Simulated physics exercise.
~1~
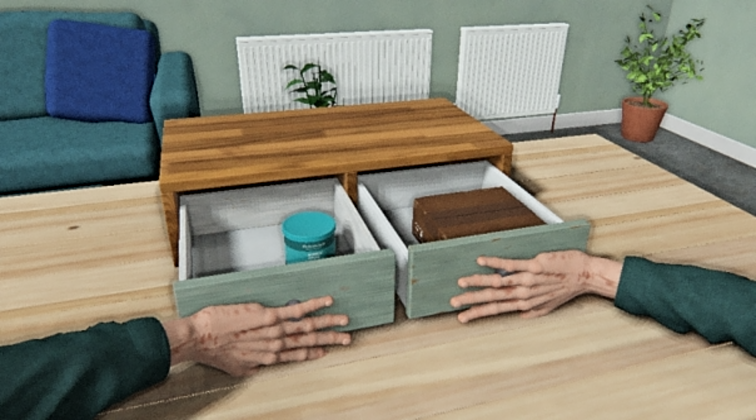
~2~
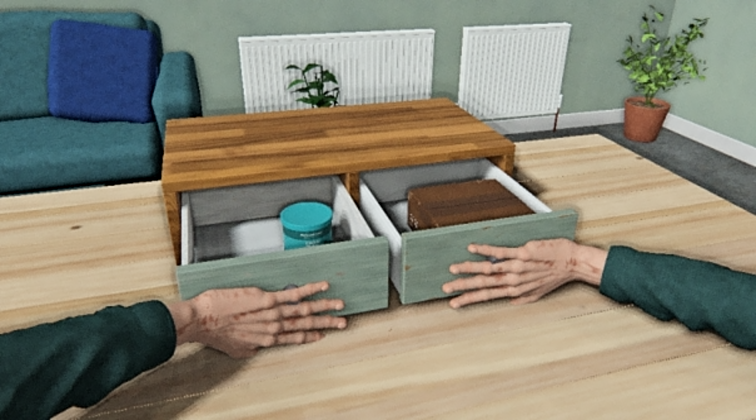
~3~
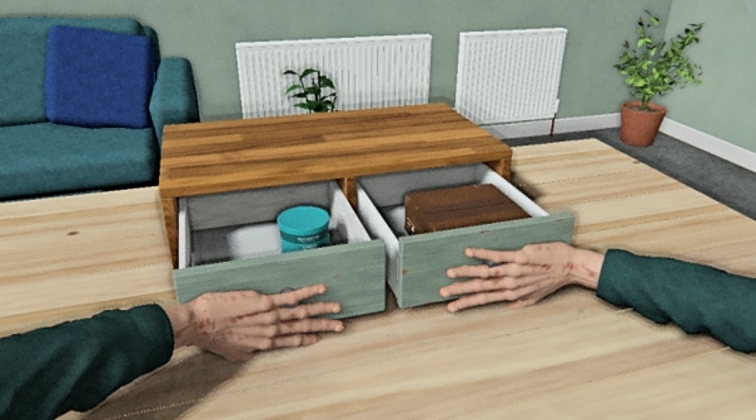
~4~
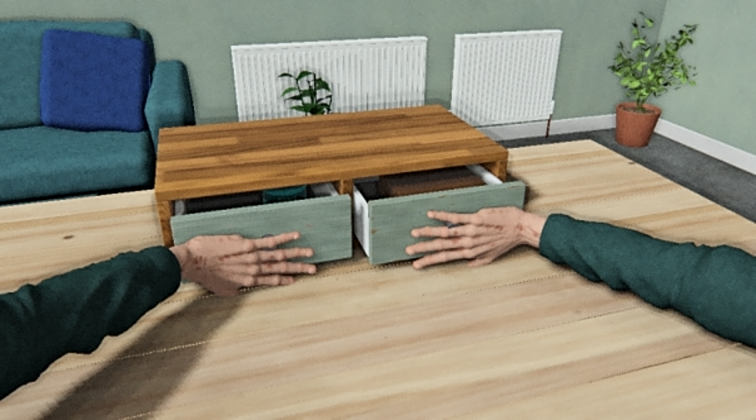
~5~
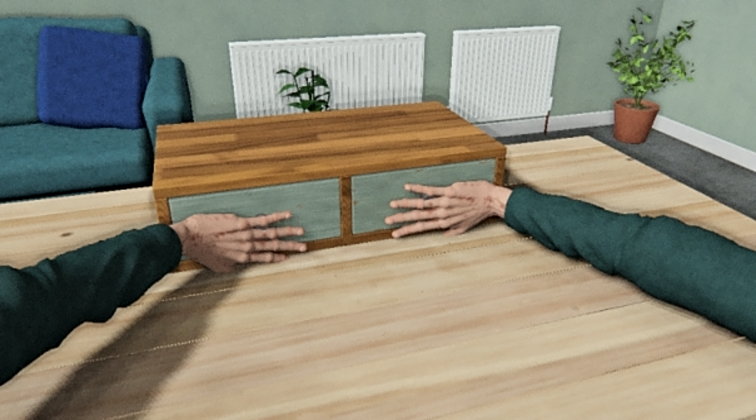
In this clip, a small wooden chest on a table has two green-fronted drawers pulled out, the left holding a turquoise pot and the right a brown box. Two hands push both drawers inward together until they sit closed, hiding the contents.
